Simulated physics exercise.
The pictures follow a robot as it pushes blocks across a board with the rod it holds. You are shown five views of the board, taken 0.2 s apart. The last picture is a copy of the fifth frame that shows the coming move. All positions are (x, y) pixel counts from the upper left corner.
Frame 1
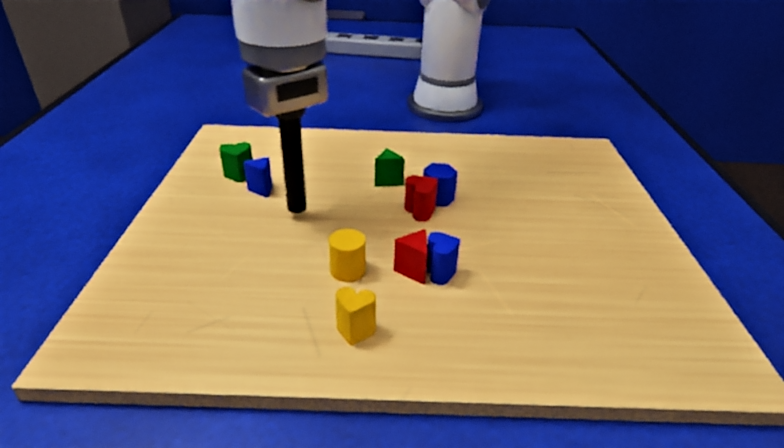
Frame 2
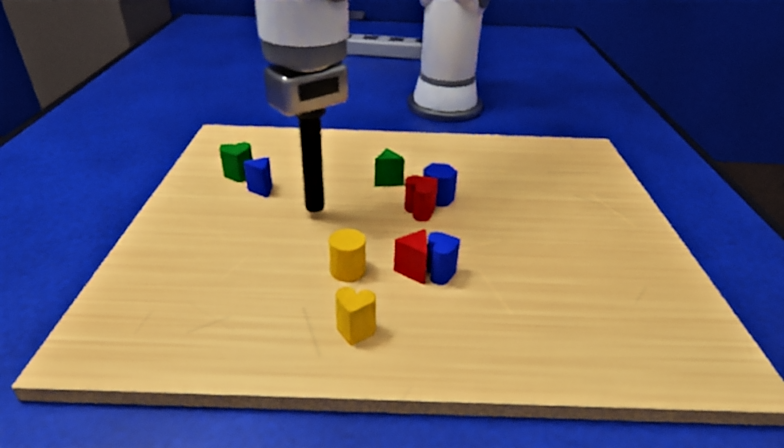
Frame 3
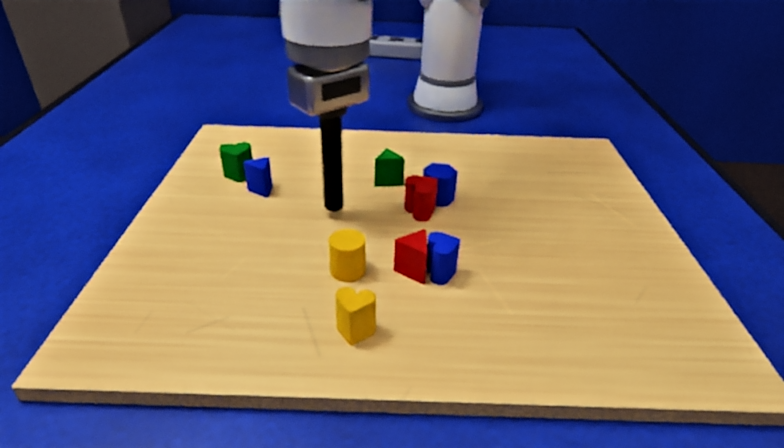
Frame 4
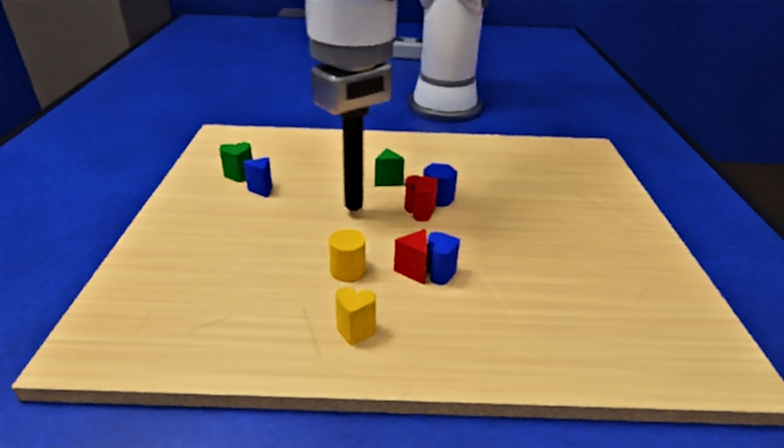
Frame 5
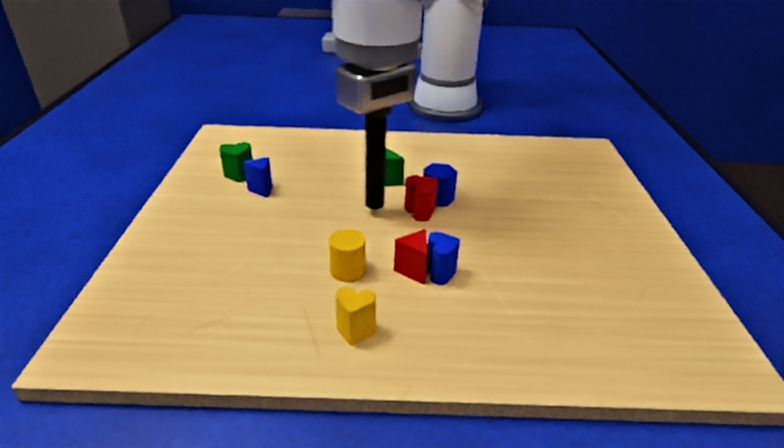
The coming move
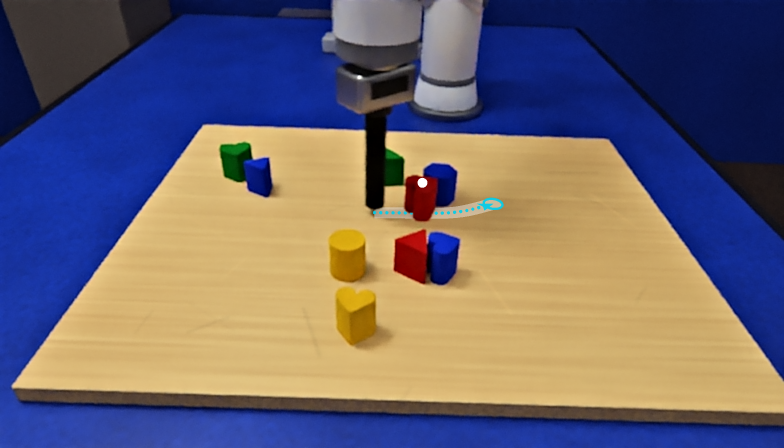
In the video, a robot arm with a black rod moves steadily rightward above a wooden board of red, blue, green and yellow blocks, passing behind the yellow cylinder and then partly covering the green triangle, while the blocks stay still.
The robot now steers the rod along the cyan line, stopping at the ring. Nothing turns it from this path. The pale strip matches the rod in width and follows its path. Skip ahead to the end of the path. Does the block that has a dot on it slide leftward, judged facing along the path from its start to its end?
I believe not.
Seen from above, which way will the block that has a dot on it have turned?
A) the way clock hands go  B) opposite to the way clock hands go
A - the way clock hands go.
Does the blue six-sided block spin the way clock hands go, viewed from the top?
No.
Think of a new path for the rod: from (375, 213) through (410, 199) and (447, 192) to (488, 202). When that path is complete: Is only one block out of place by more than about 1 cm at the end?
Short answer: Yes.
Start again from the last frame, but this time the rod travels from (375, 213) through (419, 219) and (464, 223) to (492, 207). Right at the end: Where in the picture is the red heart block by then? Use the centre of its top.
Put as a pixel place, it's (473, 176).
The line goes from (375, 213) over (437, 213) to (493, 204); the dot is on the red heart block.
On the path given first. One third of the way, rod at (417, 206); red heart block at (441, 185), turned 20° clockwise; blue six-sided block at (445, 169), turned 20° anticlockwise.
Two thirds of the way, rod at (460, 205); red heart block at (482, 189), turned 60° clockwise; blue six-sided block at (448, 168), turned 35° anticlockwise.
At the end, rod at (494, 197); green triangle unmoved; red heart block at (496, 189), turned 100° clockwise; blue six-sided block at (448, 168), turned 35° anticlockwise.
